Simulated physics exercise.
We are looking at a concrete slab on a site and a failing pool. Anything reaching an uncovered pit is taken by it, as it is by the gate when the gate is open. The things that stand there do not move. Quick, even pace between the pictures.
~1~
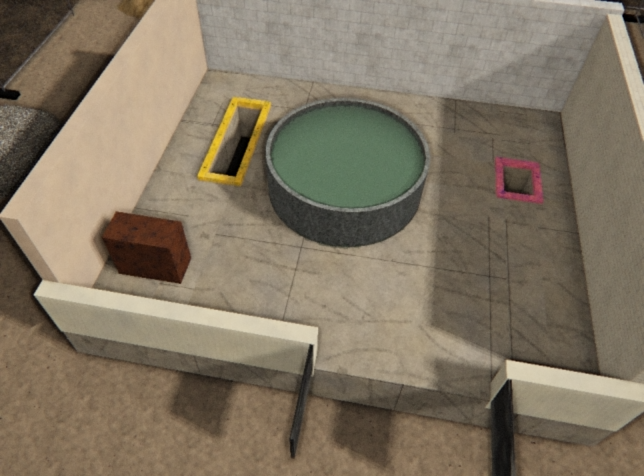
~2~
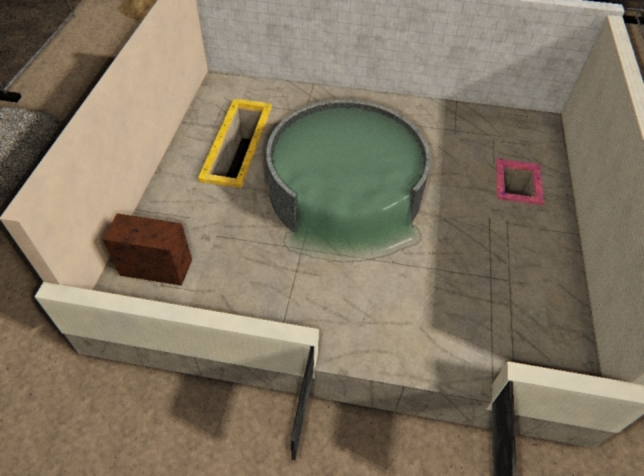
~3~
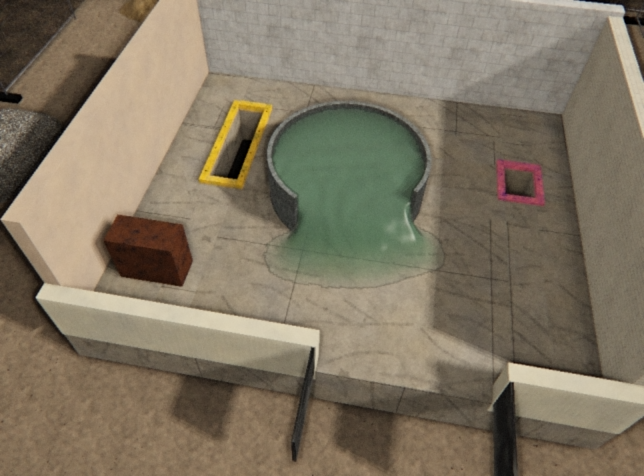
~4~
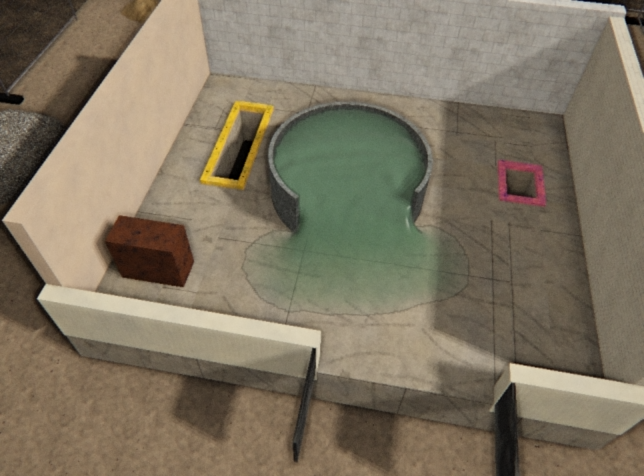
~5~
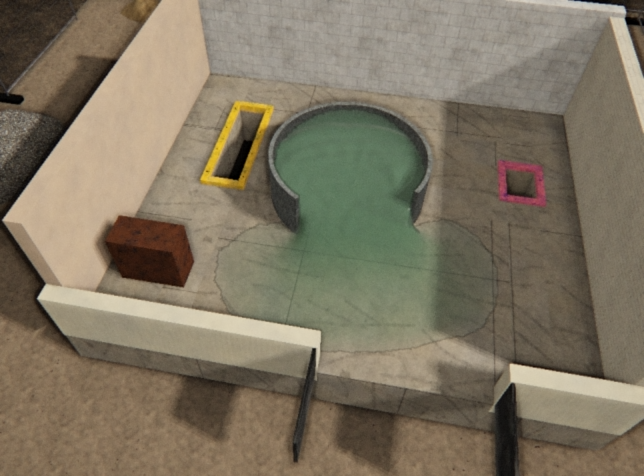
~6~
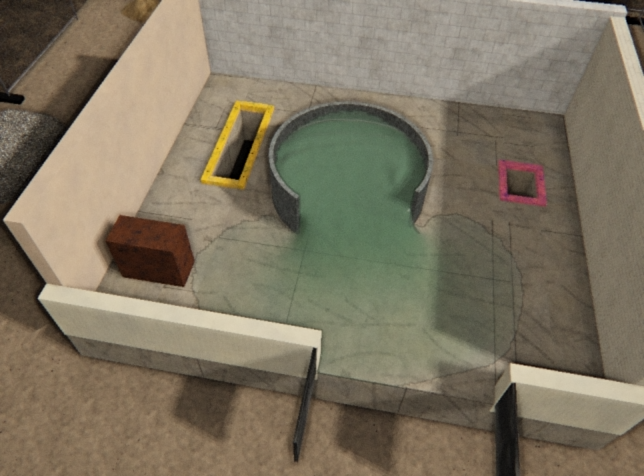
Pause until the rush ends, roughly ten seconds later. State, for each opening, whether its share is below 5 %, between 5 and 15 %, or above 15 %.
At the end, the gate clears fifteen per cent. The pink pit never reaches five per cent. The yellow pit never reaches five per cent.
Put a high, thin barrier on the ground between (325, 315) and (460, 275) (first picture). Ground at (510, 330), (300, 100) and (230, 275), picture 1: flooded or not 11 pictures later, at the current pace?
In the order you listed them: Unsoaked, unsoaked, soaked.
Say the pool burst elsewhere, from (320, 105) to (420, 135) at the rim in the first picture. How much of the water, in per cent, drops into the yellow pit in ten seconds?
Share to the yellow pit: 4 in a hundred.
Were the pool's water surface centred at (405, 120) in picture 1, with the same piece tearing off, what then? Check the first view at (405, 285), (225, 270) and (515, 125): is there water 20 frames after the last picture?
Location one: Soaked; location two: Soaked; location three: Bone dry.
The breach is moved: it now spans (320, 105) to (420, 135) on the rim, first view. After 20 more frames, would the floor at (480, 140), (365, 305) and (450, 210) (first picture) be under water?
Going point by point: Waterlogged, left unwetted, left unwetted.
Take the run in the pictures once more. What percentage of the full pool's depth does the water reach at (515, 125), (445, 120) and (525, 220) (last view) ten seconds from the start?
In the order asked, some 4, 4 and 4 in a hundred.
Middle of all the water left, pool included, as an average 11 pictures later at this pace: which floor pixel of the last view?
That comes out near (350, 249).
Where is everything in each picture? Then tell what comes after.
The first frame shows still water in the pool at (348, 153).
In the second frame, the front is at (416, 232), out from the gap at (355, 236).
In the third frame, water pours out at (356, 238) and has run to (270, 256).
In the fourth frame, the front is at (250, 266), out from the gap at (357, 240).
In the fifth frame, water pours out at (357, 241) and has run to (489, 307).
In the sixth frame, water pours out at (357, 240) and has run to (499, 351).
A moment on, water covers 35 % of the floor; the gate 7 %, the pink pit 0 %, the yellow pit 0 %.
Next, water covers 35 % of the floor; the gate 20 %, the pink pit 0 %, the yellow pit 0 %.
Then, water covers 55 % of the floor; the gate 34 %, the pink pit 0 %, the yellow pit 0 %.
Later, water covers 80 % of the floor; the gate 45 %, the pink pit 1 %, the yellow pit 0 %.
In the end, water covers 95 % of the floor; the gate 53 %, the pink pit 1 %, the yellow pit 0 %.
